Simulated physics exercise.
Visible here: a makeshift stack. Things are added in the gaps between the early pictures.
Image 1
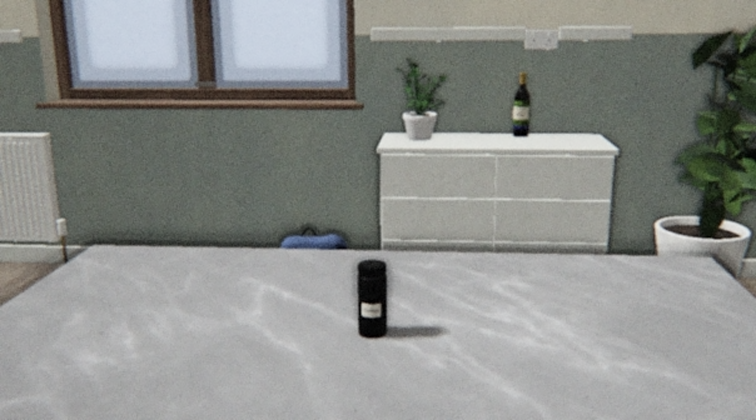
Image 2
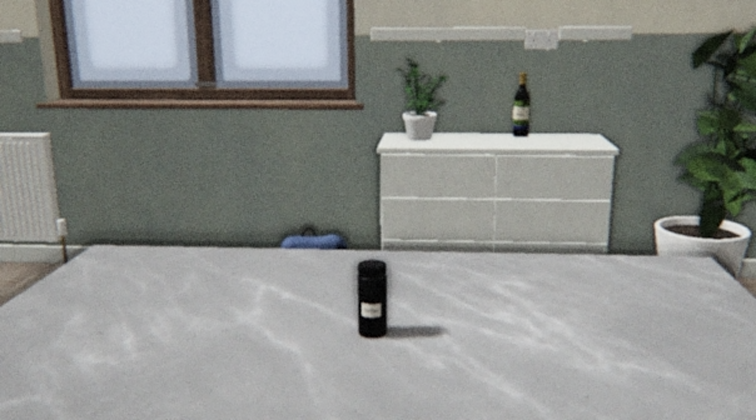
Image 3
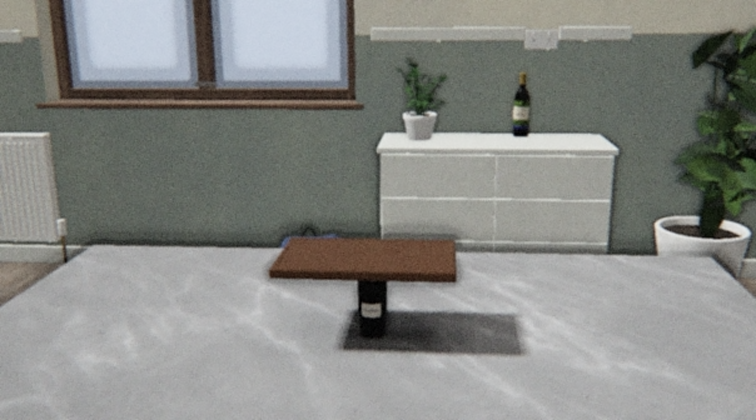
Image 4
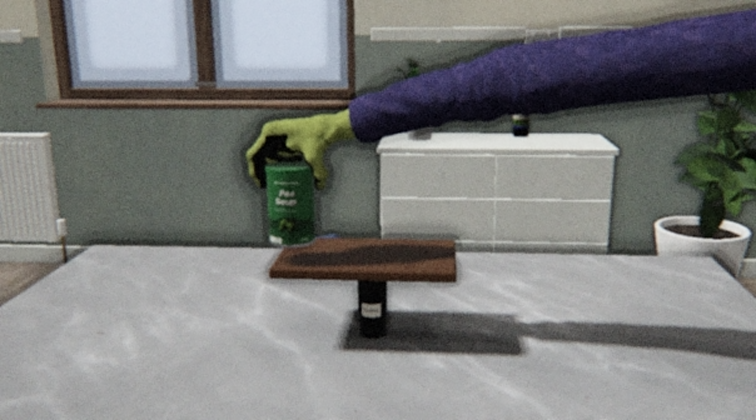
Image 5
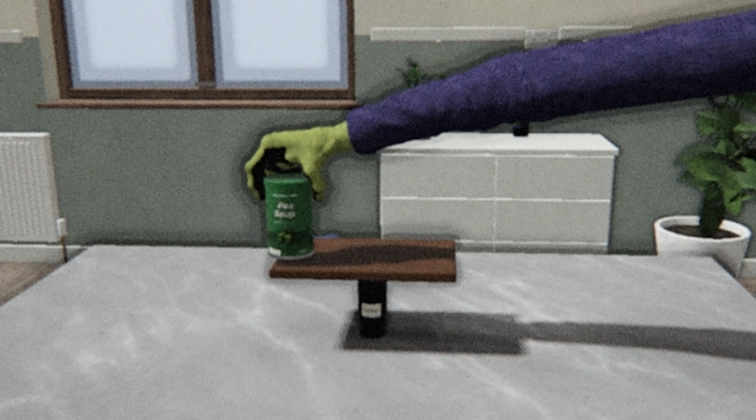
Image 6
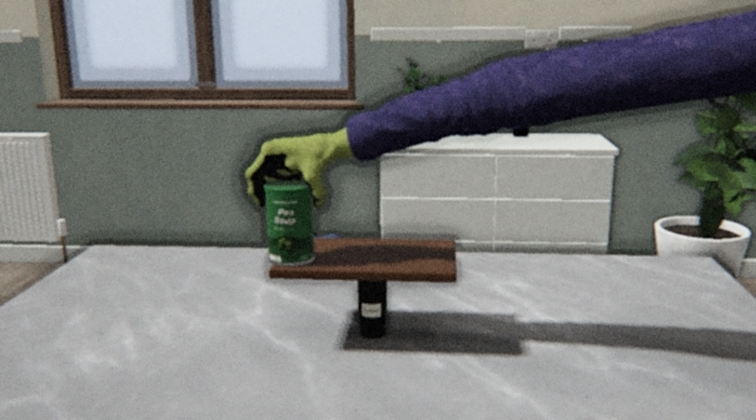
A green hand in a purple sleeve lowers a green tin onto the brown board's left end.
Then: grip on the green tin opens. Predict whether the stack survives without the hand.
Won't stay.
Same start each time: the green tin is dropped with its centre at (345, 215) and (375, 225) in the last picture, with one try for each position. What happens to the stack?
In the first case it gives way; in the second case it holds.
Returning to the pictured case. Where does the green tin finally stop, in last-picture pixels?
Roughly at pixel (212, 328).
Then, 0.30 s past the last view, green tin now fallen; brown lid rocked 36° from its first pose.
Then, 0.50 s past the last view, brown lid rocked 66° from its first pose.
Then, 0.80 s past the last view, black shaker and brown lid now fallen.
Then, 0.90 s past the last view, things are still on the move.
Finally, fallen, green tin, black shaker and brown lid. Final places as the last picture's camera would see them, green tin near (212, 328). The stack comes apart.
